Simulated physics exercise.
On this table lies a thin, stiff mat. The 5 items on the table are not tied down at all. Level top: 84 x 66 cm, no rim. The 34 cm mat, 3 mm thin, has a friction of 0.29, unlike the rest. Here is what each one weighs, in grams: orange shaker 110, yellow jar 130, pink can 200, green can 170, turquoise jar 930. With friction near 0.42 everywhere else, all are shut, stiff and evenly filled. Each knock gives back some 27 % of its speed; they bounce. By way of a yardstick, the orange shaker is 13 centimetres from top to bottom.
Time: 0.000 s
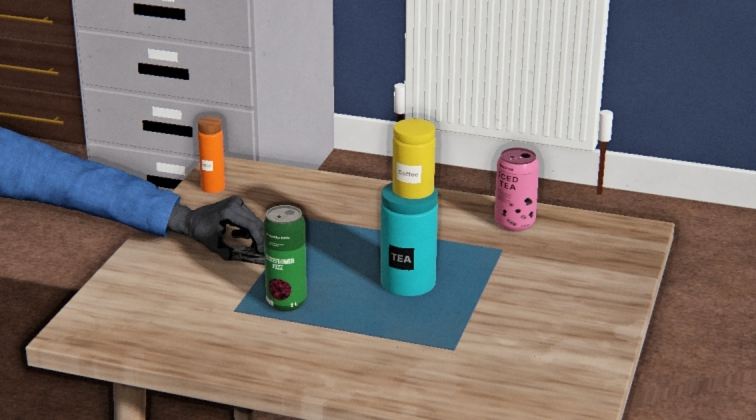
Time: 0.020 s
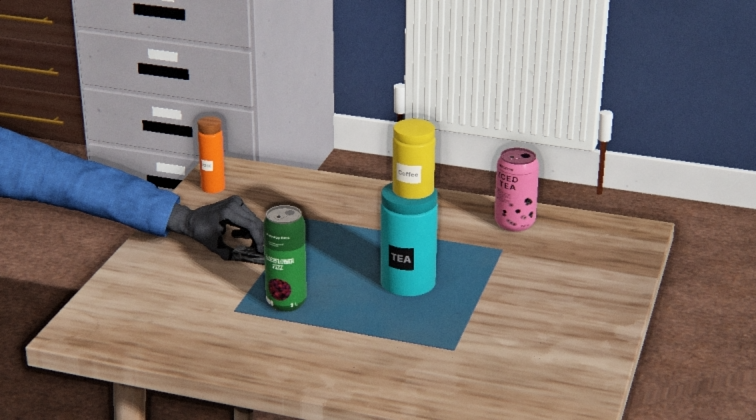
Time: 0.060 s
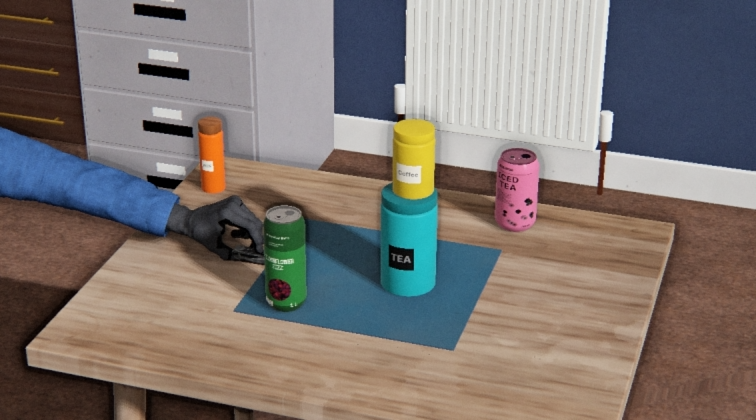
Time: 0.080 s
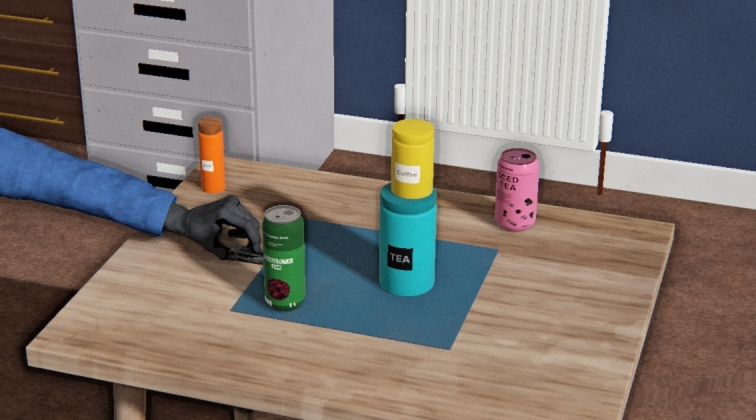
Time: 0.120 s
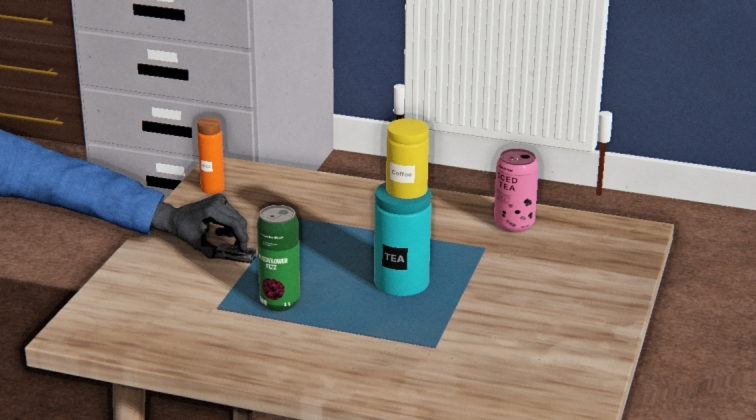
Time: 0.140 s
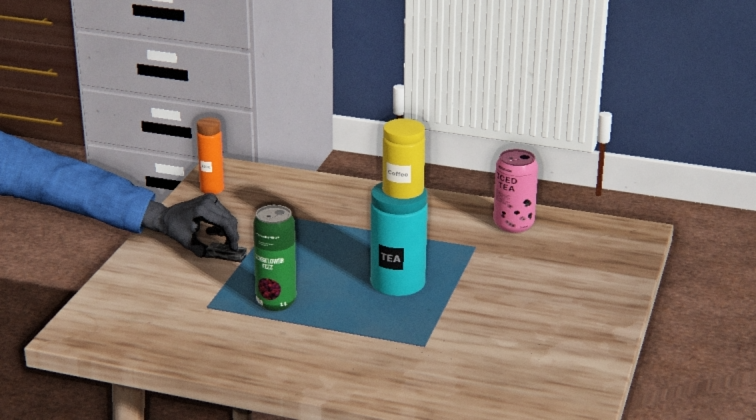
On a wooden table, a gloved hand slowly pulls a blue mat carrying containers slightly left.
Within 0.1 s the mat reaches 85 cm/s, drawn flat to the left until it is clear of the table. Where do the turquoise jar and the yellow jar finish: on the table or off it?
The turquoise jar off the table, the yellow jar off the table.
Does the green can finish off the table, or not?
Green can: Goes out of bounds.
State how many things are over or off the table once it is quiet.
The count is 3.
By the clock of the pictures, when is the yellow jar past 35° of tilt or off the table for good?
Time: Roughly 0.8 s.
Around 0.54 s, mat out by 38 cm; turquoise jar shifted 30 cm near (225, 210); yellow jar shifted 30 cm near (226, 133); green can shifted 30 cm.
Around 0.84 s, mat out by 64 cm; yellow jar, green can and turquoise jar now off the table.
Finally (1.6 s), off the table, yellow jar, green can and turquoise jar; the other 2 still in place (within 6 cm).
